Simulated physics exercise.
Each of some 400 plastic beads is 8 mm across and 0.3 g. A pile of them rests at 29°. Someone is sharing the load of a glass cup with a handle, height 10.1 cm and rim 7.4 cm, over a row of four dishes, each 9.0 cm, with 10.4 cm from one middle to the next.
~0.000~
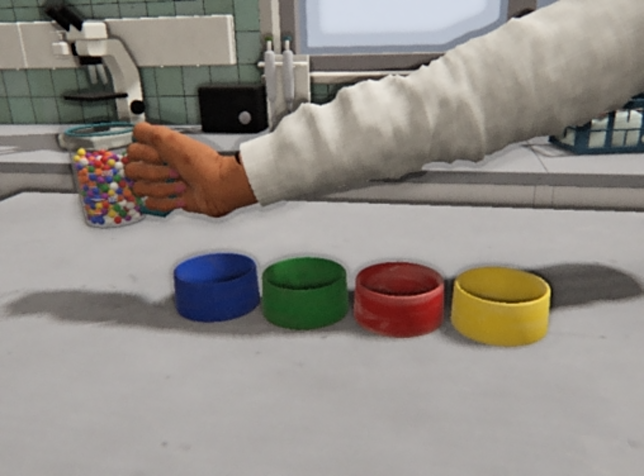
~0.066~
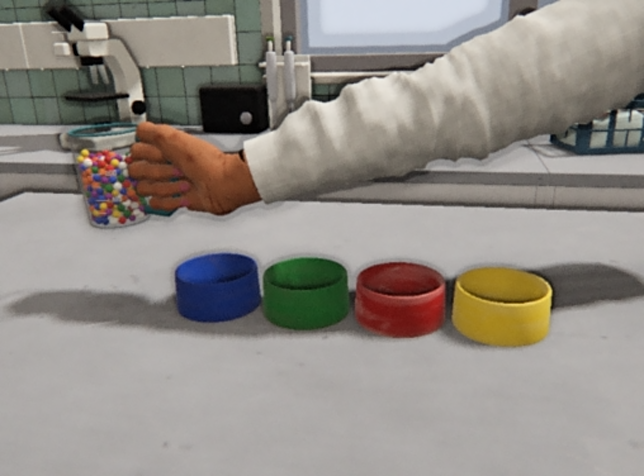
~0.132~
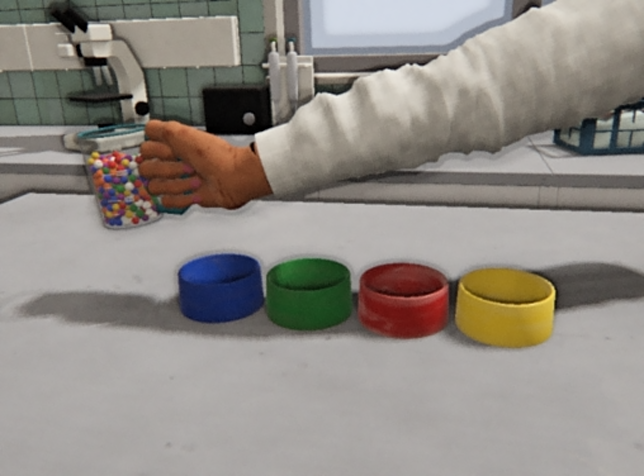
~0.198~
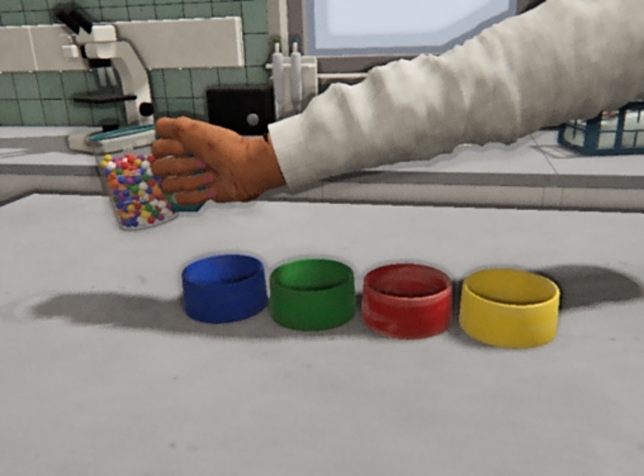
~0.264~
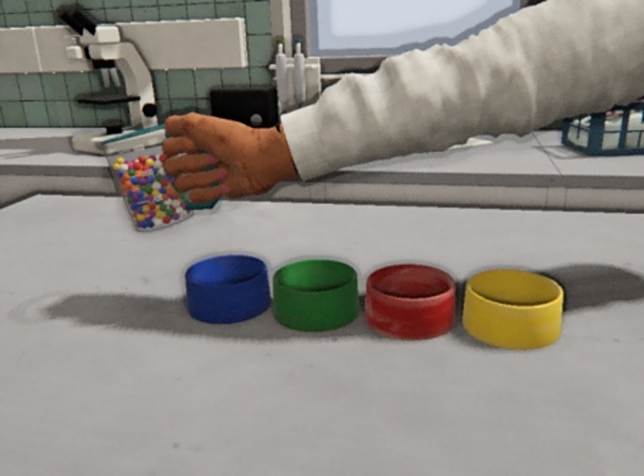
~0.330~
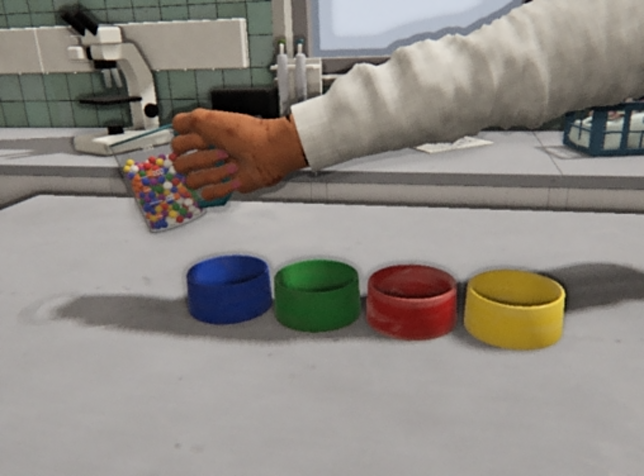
In a laboratory with green wall tiles and a microscope on the back counter, the view looks slightly down across a pale worktop. Blue, green, red and yellow dishes stand in a row from left to right, below a clear cup of multicoloured beads. A white-sleeved arm reaching from the right moves the cup a little rightward, gradually tilting it, while the camera drifts slightly left.
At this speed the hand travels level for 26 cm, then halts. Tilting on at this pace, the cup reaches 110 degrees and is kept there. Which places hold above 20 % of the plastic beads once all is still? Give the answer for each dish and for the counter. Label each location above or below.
Labels - red: Below, blue: Below, green: Above, yellow: Below, counter: Above.
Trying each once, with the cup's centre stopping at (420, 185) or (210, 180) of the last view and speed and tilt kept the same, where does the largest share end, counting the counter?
Try 1 - green; try 2 - counter.
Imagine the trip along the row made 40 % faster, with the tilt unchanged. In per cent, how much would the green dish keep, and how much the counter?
In that case: Green 60, and counter 30.
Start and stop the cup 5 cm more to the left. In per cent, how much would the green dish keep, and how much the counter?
Then the green dish would get 0 and the counter 0.
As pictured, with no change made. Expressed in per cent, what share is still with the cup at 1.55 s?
100 per cent.
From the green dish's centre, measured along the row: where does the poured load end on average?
Near 3 cm, shifted toward decreasing x.
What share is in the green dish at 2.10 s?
By that moment it's near 40 percent.
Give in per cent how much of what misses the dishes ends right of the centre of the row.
Around 0 per cent of it.
After 1.06 s, tilt 60 degrees; cup holds 100 %.
After 1.55 s, tilt 89 degrees; cup holds 100 %.
After 2.10 s, tilt 110 degrees; cup holds 40 %, blue 5 %, green 40 %.
In the end, at 3.3 s, red 0 %, blue 5 %, green 65 %, yellow 0 %, counter 30 %.
